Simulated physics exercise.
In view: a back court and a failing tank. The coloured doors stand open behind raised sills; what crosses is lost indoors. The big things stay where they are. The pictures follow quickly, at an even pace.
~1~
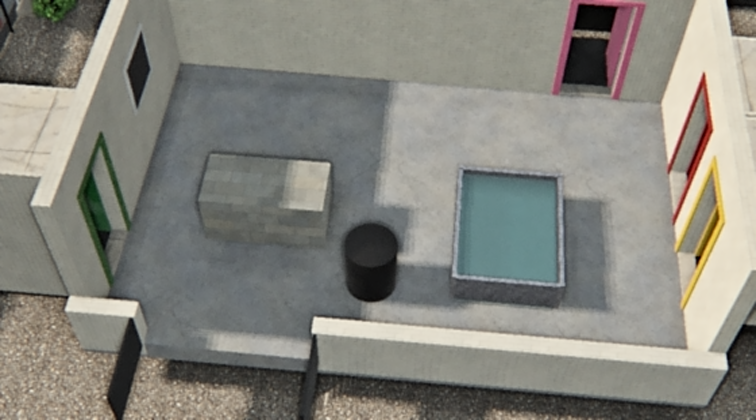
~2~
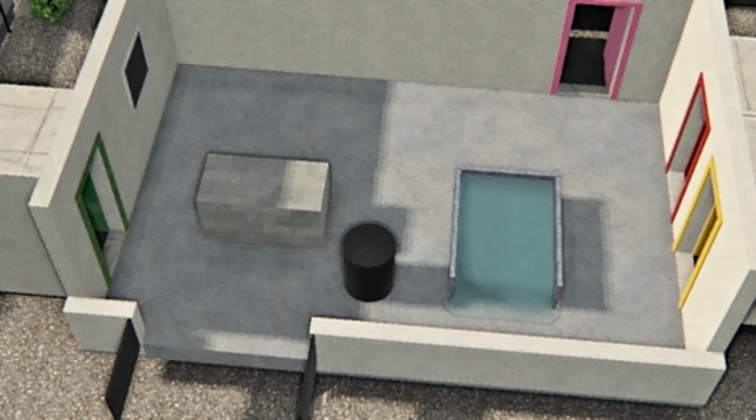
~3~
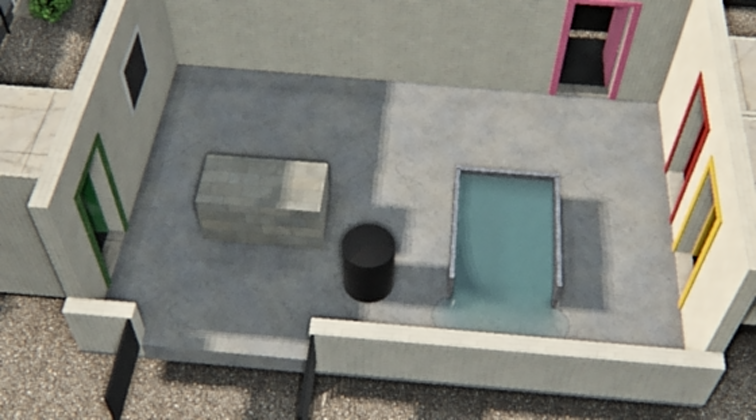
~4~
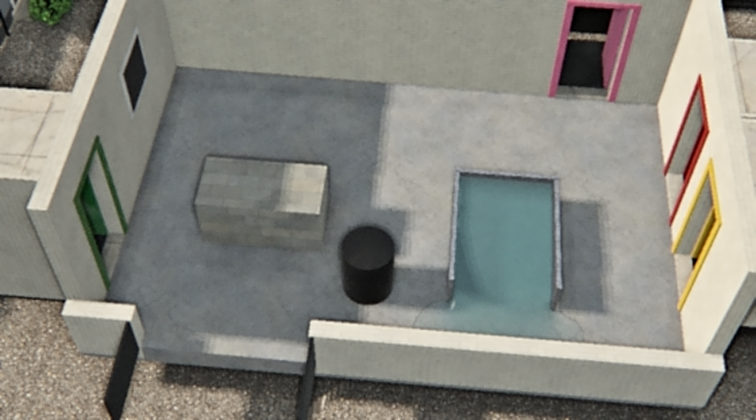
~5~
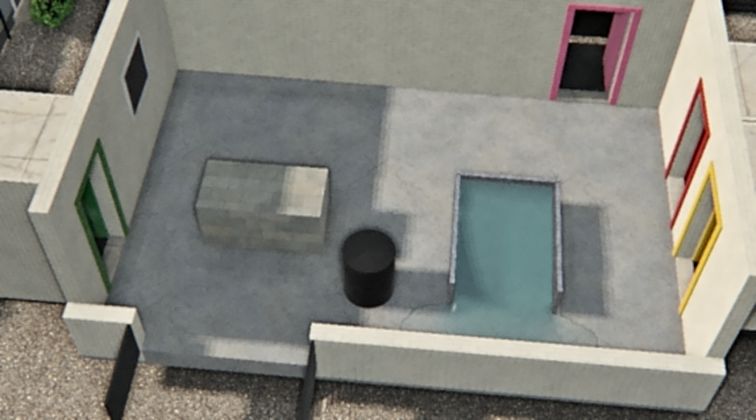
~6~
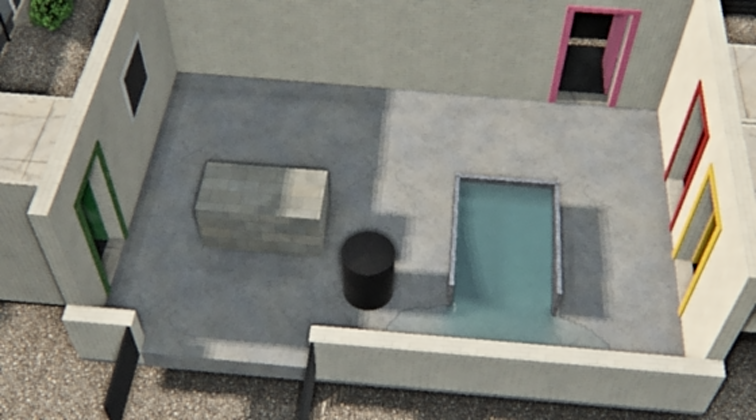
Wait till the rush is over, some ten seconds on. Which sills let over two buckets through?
In the end: The red door admits no more than that; the yellow door lets in a lot; the pink door lets in a lot; the green door lets in a lot.
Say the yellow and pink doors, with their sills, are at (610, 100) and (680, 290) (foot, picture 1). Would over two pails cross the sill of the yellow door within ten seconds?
Then: Yellow door lets more in.
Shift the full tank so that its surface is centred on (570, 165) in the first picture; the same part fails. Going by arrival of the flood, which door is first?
It is the yellow door.
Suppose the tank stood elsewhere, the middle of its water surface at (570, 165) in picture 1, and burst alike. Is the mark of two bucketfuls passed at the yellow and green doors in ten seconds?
Yellow door floods; green door stays under.
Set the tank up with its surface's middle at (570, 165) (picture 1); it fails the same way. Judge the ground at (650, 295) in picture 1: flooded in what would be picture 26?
Answer: Covered.
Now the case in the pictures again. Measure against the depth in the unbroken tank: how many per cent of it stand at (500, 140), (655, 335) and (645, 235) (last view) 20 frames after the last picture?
In turn 0, 35 and 10 in a hundred.
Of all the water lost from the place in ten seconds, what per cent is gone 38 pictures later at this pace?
About 65 per cent.
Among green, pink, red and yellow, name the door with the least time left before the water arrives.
I say the door marked yellow.
A moment on, water covers 10 % of the floor; the red door not reached, the yellow door not reached, the pink door not reached, the green door not reached.
Next, water covers 20 % of the floor; the red door not reached, the yellow door wet at the sill, nothing in, the pink door not reached, the green door not reached.
Then, water covers 40 % of the floor; the red door wet at the sill, nothing in, the yellow door over two buckets in, the pink door not reached, the green door wet at the sill, nothing in.
Later, water covers 60 % of the floor; the red door wet at the sill, nothing in, the yellow door over two buckets in, the pink door under two buckets in, the green door over two buckets in.
In the end, water covers 75 % of the floor; the red door wet at the sill, nothing in, the yellow door over two buckets in, the pink door over two buckets in, the green door over two buckets in.
